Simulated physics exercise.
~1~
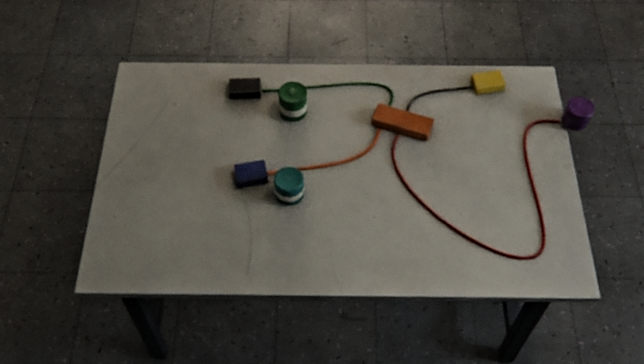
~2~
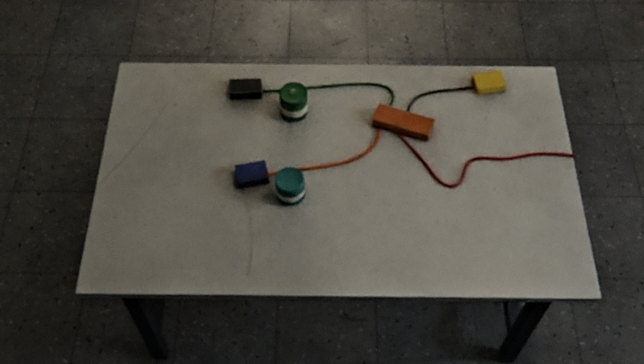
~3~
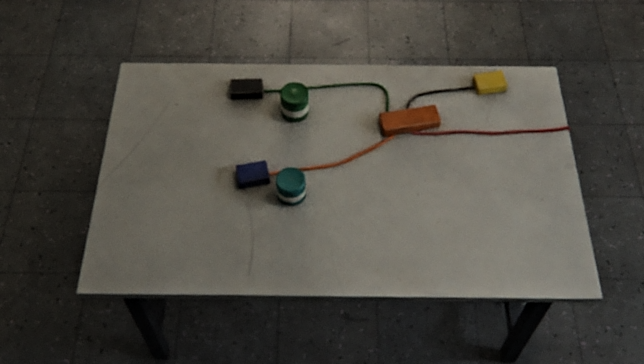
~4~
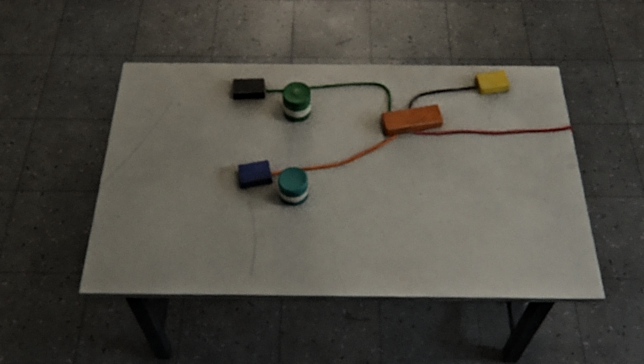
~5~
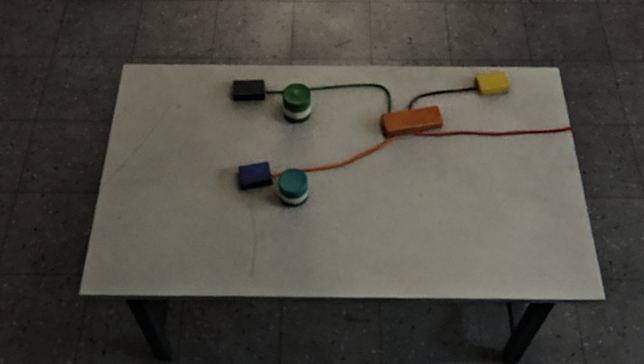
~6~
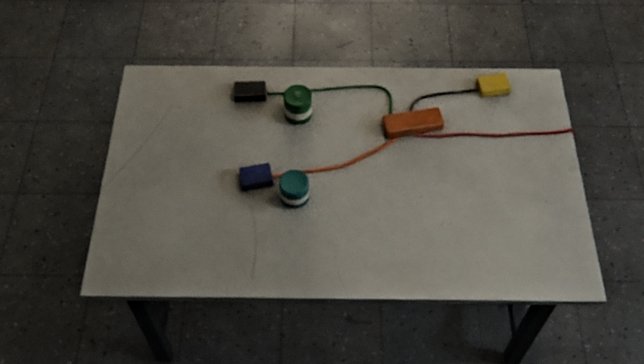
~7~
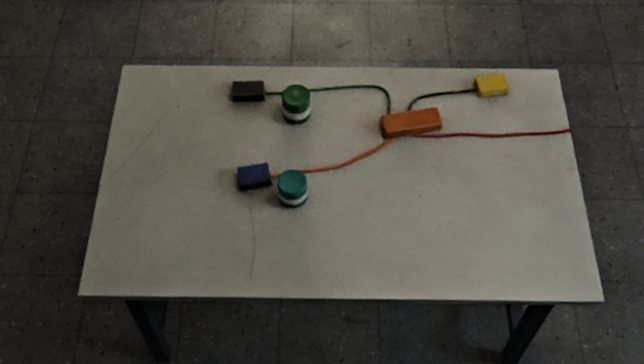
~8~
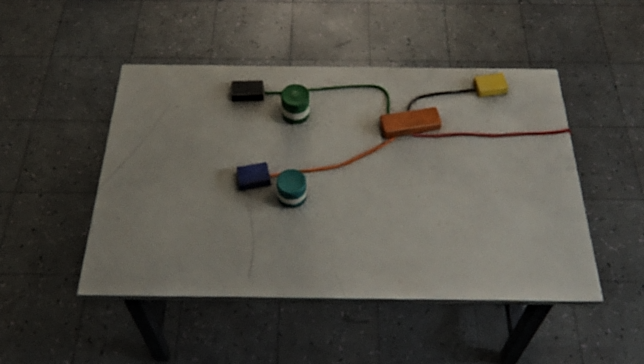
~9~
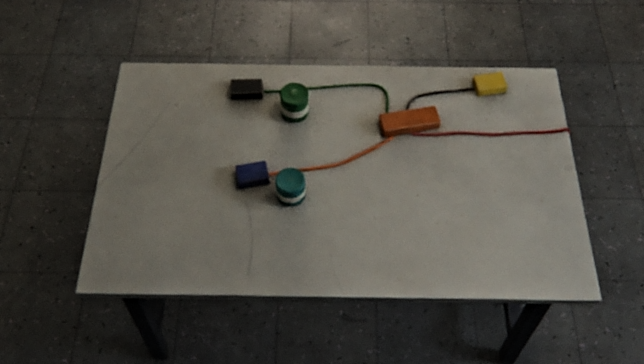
On a pale table, colored cords link an orange block to small blocks and a purple cylinder at the right edge. The cylinder drops out of sight over the side, pulling the red cord nearly straight, and the orange block shifts slightly before everything left on the table rests in place.
